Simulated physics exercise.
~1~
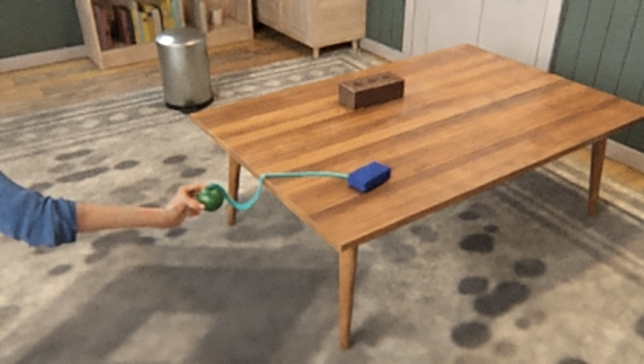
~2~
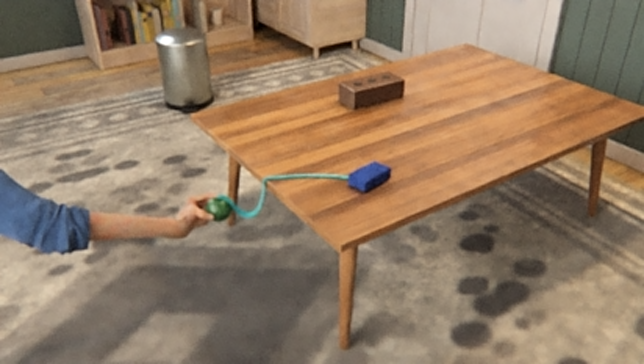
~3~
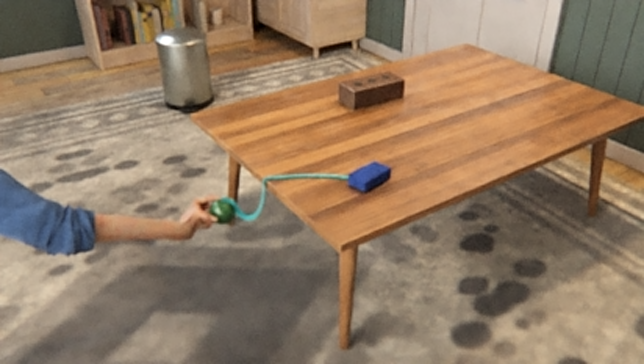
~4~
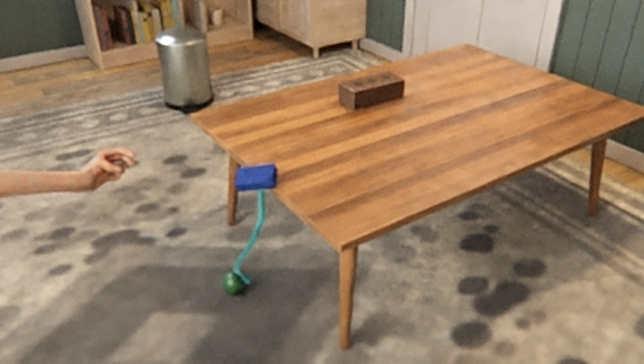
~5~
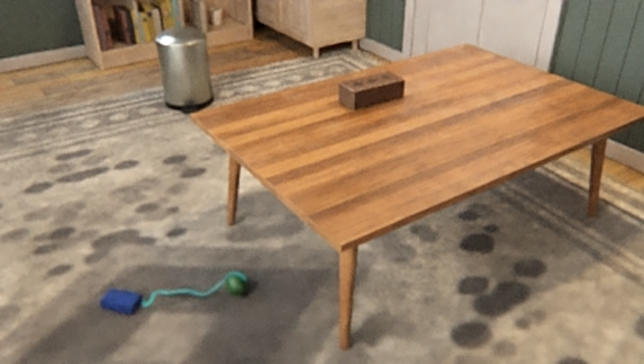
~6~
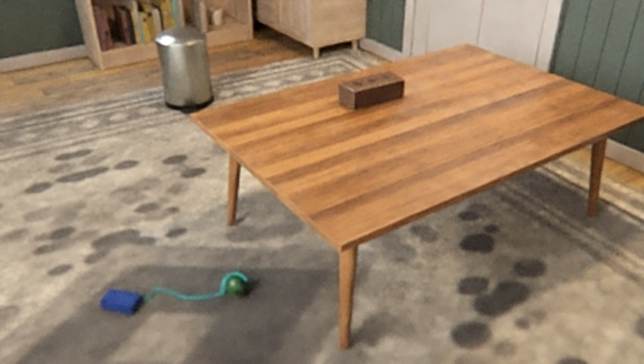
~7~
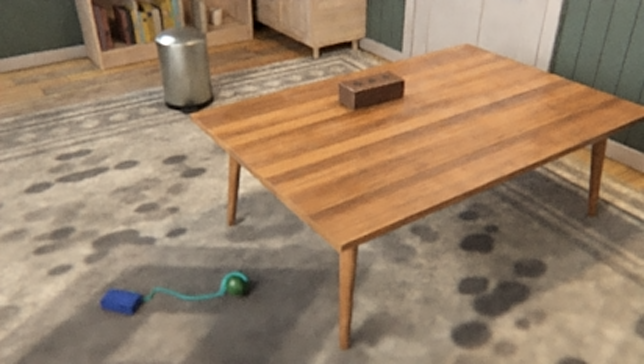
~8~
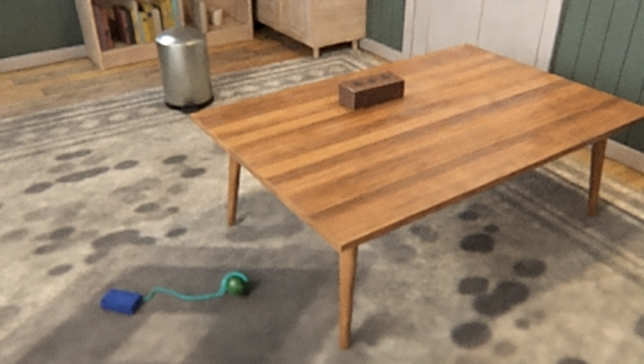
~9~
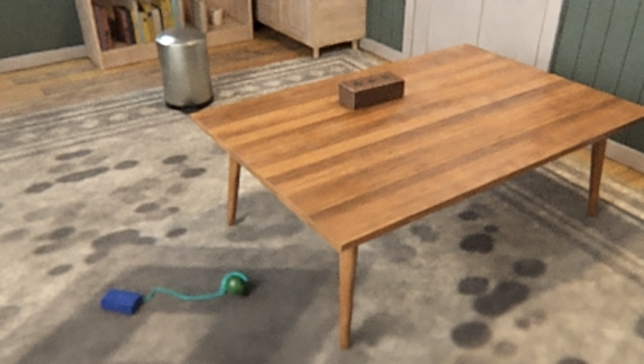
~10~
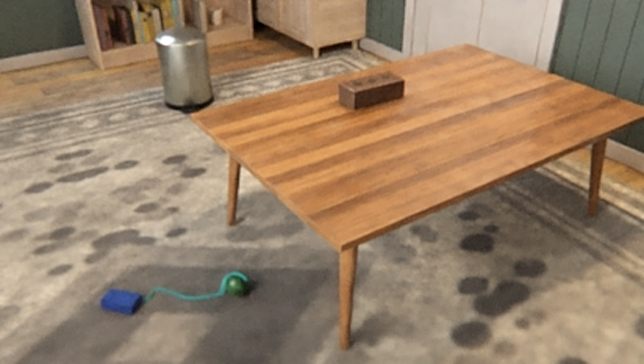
At a wooden table, a hand releases a green apple, whose ribbon drags a blue sponge to the floor.
